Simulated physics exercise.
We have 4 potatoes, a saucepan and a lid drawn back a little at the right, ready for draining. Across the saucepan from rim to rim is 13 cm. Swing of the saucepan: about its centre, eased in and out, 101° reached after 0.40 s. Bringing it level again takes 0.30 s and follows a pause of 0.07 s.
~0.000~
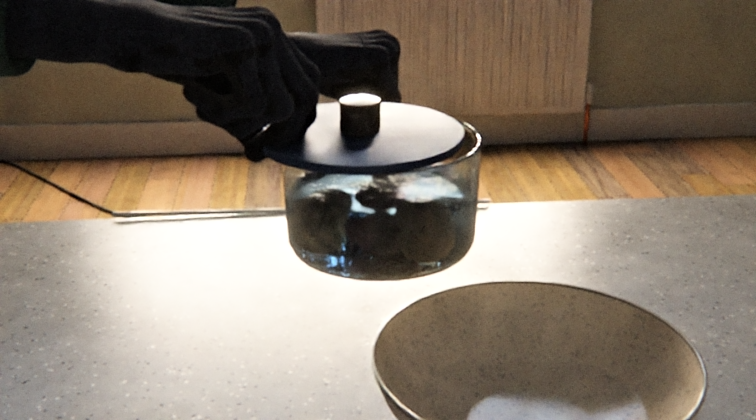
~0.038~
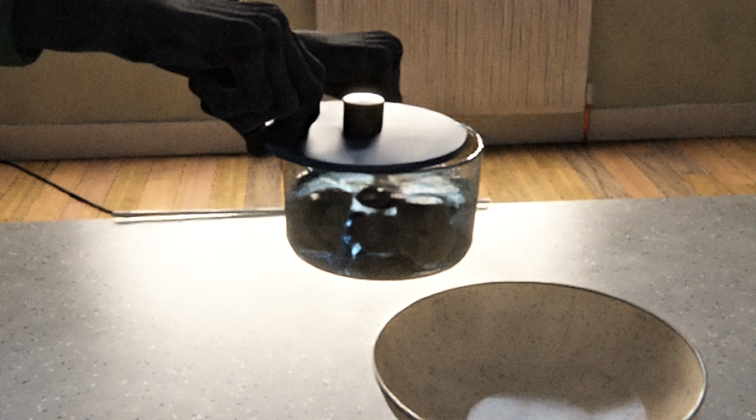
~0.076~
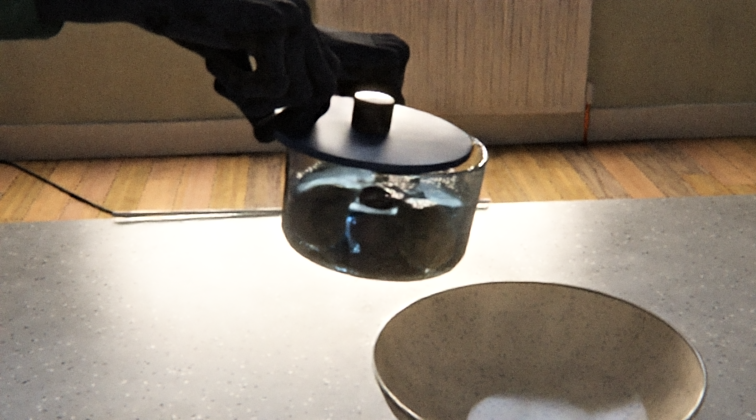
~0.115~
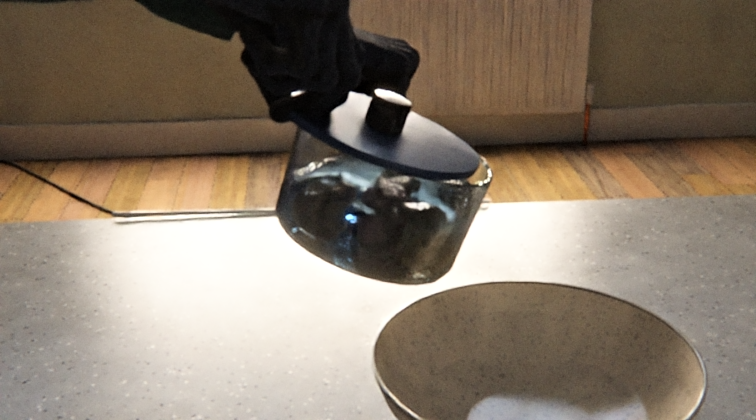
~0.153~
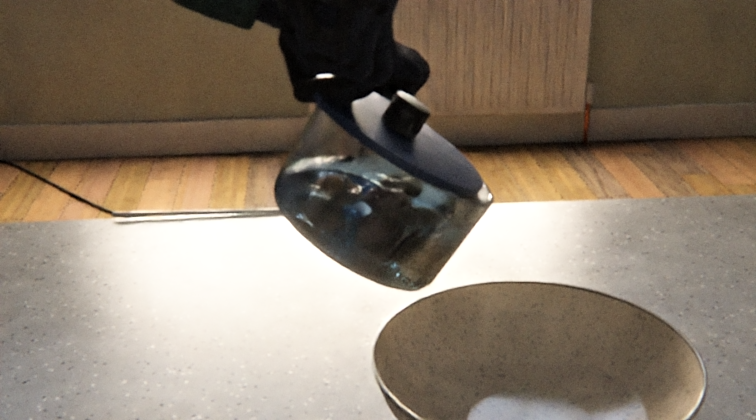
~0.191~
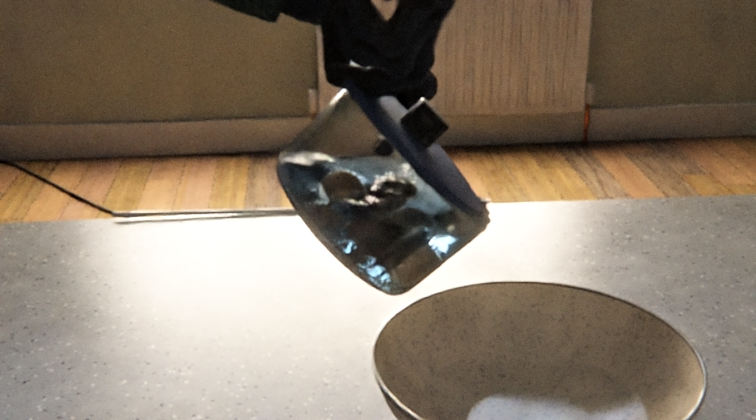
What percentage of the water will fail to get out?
About 36 per cent.
Then, 0.34 s in, the tilt is 95° and 77 per cent of the water is still in the saucepan.
Then, 0.44 s in, the tilt is 101° and 58 per cent of the water is still in the saucepan.
Then, 0.56 s in, the tilt is 81° and 43 per cent of the water is still in the saucepan.
Then, 0.68 s in, the tilt is 21° and 37 per cent of the water is still in the saucepan.
Finally, 36 per cent of the water is still in the saucepan.
